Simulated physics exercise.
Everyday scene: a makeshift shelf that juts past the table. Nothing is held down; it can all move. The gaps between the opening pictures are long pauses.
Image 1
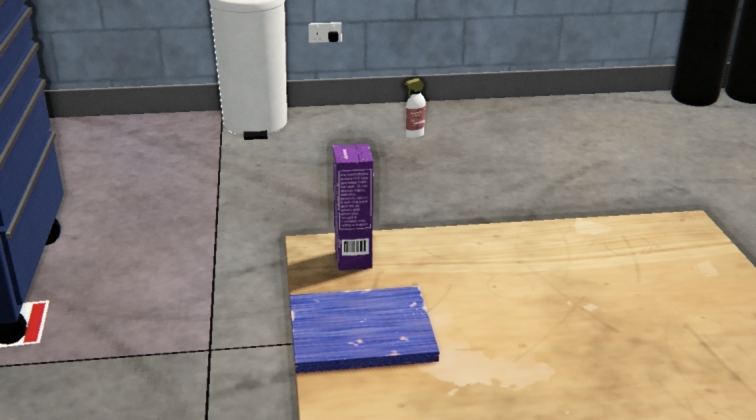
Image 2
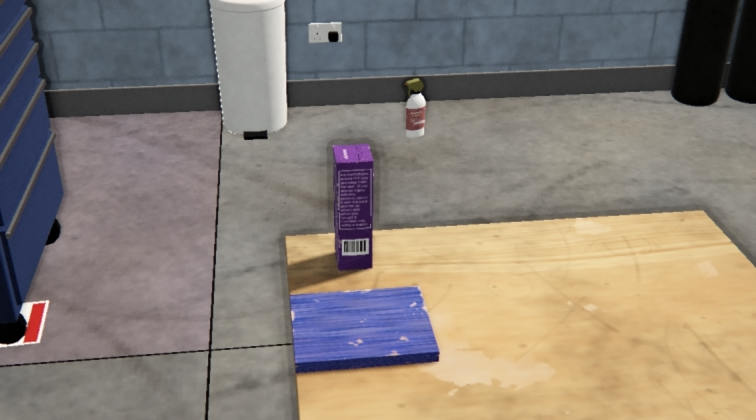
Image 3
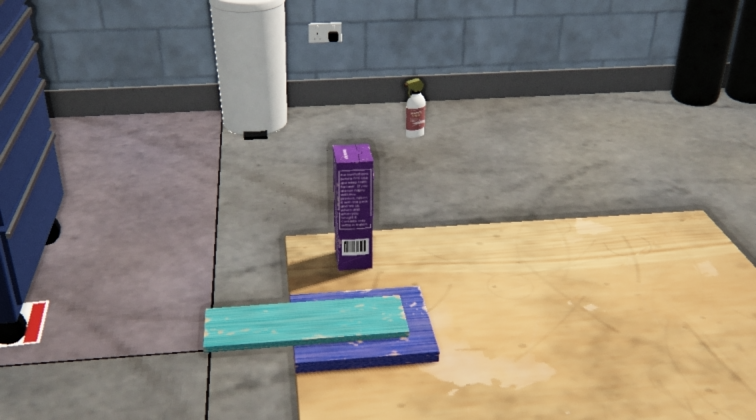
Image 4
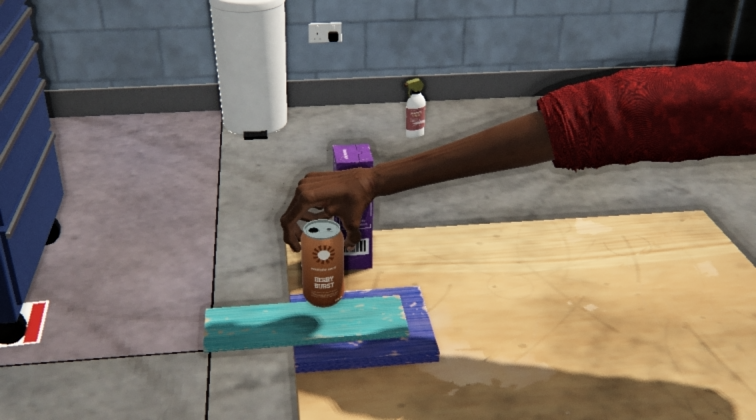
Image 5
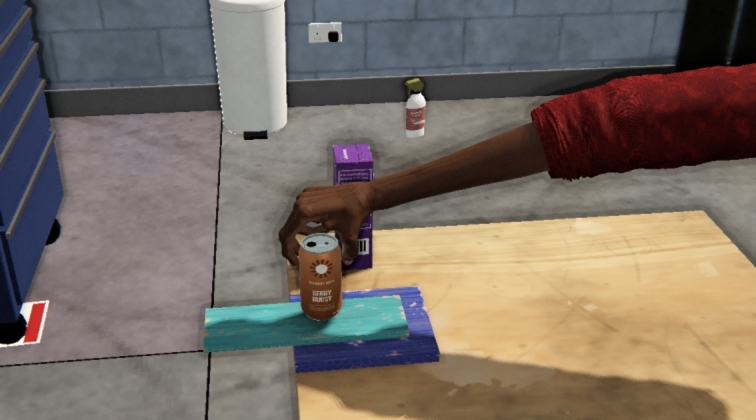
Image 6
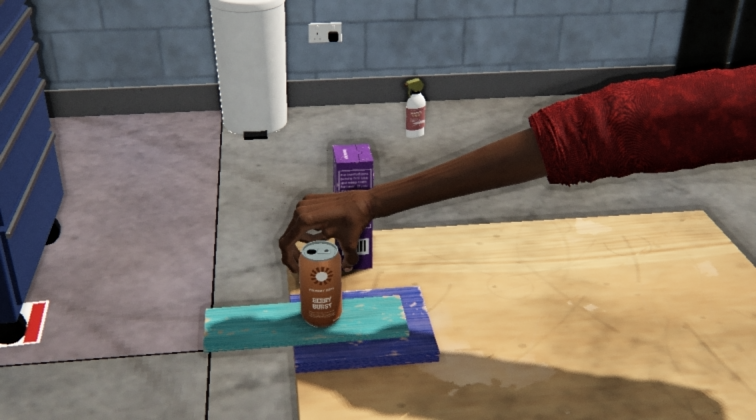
A turquoise plank appeared across the blue slab beside the purple carton, jutting out to the left, and then a hand in a red sleeve lowered an orange can onto it and kept holding it.
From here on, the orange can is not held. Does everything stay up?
Yeah, that one doesn't fall off.
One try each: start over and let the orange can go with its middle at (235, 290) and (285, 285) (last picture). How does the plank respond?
Result 1: Falls; result 2: Stable.
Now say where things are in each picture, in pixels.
The last thing is not in view yet; blue slab (361, 327), in the first frame.
The last thing is not in view yet; purple carton (353, 208), in the second frame.
The last thing is not in view yet; turquoise plank (306, 323), in the third frame.
On its way; orange can (323, 265); blue slab (361, 327), in the fourth frame.
On its way; orange can (320, 278); purple carton (353, 208), in the fifth frame.
Set down, still held; orange can (321, 285); turquoise plank (306, 323), in the sixth frame.
Then, 0.90 s past the last view, nothing moves.
Then, 1.80 s past the last view, orange can resting near (320, 285).
Finally, all 4 still in place. Final places as the last picture's camera would see them, orange can near (320, 285). The plank keeps its balance.
